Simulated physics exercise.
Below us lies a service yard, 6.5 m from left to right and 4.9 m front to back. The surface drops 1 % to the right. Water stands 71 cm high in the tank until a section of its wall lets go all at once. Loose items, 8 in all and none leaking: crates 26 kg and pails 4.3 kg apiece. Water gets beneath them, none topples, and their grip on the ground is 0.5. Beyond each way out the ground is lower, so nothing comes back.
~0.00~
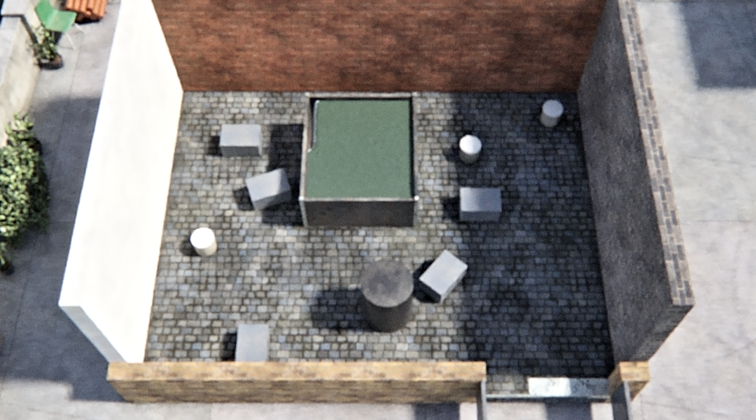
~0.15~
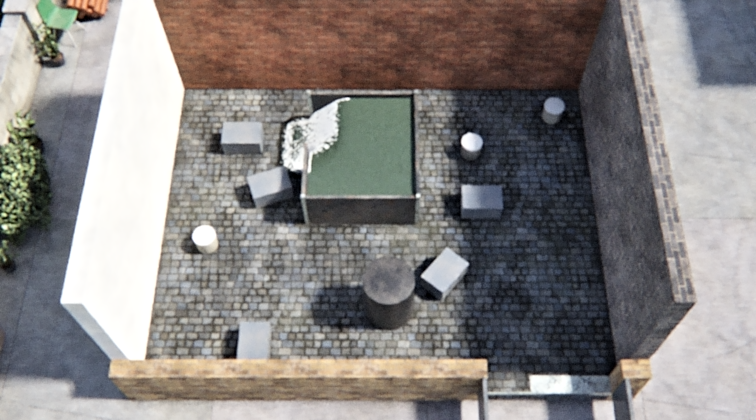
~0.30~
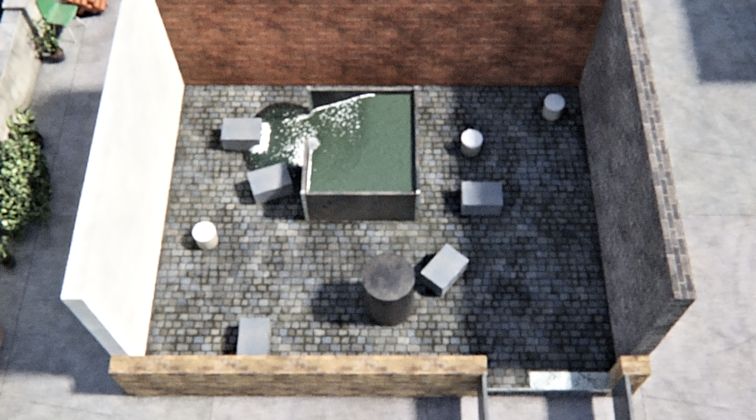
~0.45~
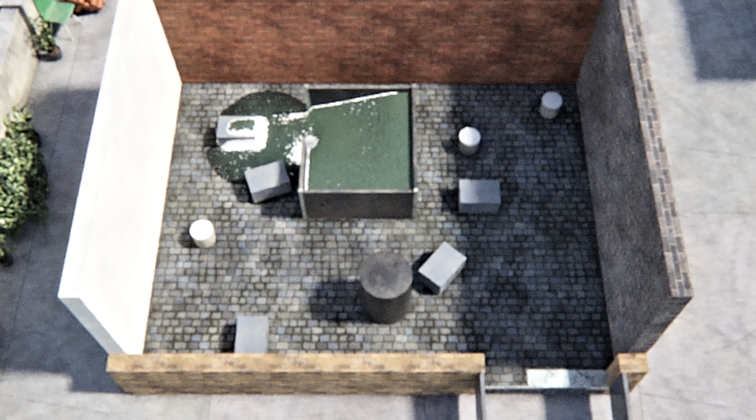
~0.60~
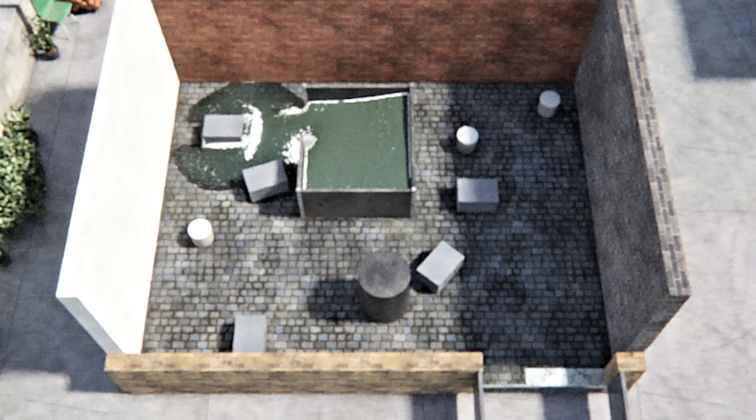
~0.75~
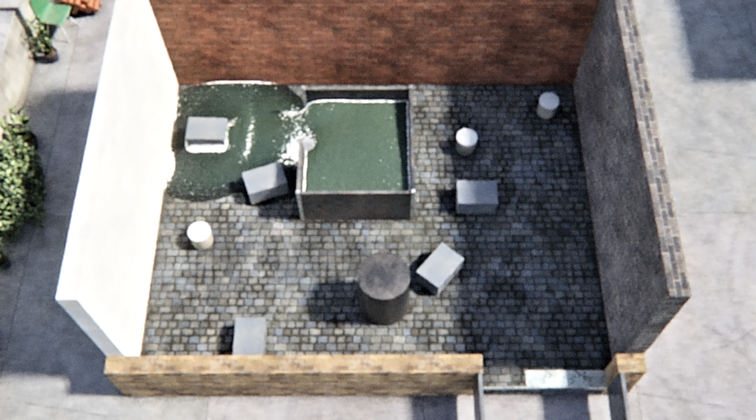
In a walled yard paved with stone, water burst from the left side of a green-topped tank and spread across the ground, pushing one grey crate a short way left toward the white wall.
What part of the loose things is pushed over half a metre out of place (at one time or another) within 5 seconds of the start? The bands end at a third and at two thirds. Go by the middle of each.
That comes to from one to two thirds.
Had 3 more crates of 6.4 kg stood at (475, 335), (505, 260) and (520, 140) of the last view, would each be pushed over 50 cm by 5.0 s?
In that order: Short of it, under, less.
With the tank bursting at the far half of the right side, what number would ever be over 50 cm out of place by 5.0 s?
Then 2.
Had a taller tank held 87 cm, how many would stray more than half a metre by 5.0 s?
Then 3.
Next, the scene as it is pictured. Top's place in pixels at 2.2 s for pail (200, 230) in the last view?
Near (225, 242).
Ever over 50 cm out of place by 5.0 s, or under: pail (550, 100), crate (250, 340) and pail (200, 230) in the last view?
In turn: Short of it, over, more.
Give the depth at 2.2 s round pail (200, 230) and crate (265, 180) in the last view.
About 2 and 3 cm.
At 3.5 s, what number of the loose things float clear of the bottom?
At that moment 0.
After 1.1 s 1 of 8 are over 50 cm from their spots; 0 afloat.
After 2.2 s 1 of 8 are over 50 cm from their spots; 1 afloat.
After 3.5 s 3 of 8 are over 50 cm from their spots; 0 afloat.
After 5.0 s 3 of 8 are over 50 cm from their spots, and 3 have been at some point; 2 afloat.
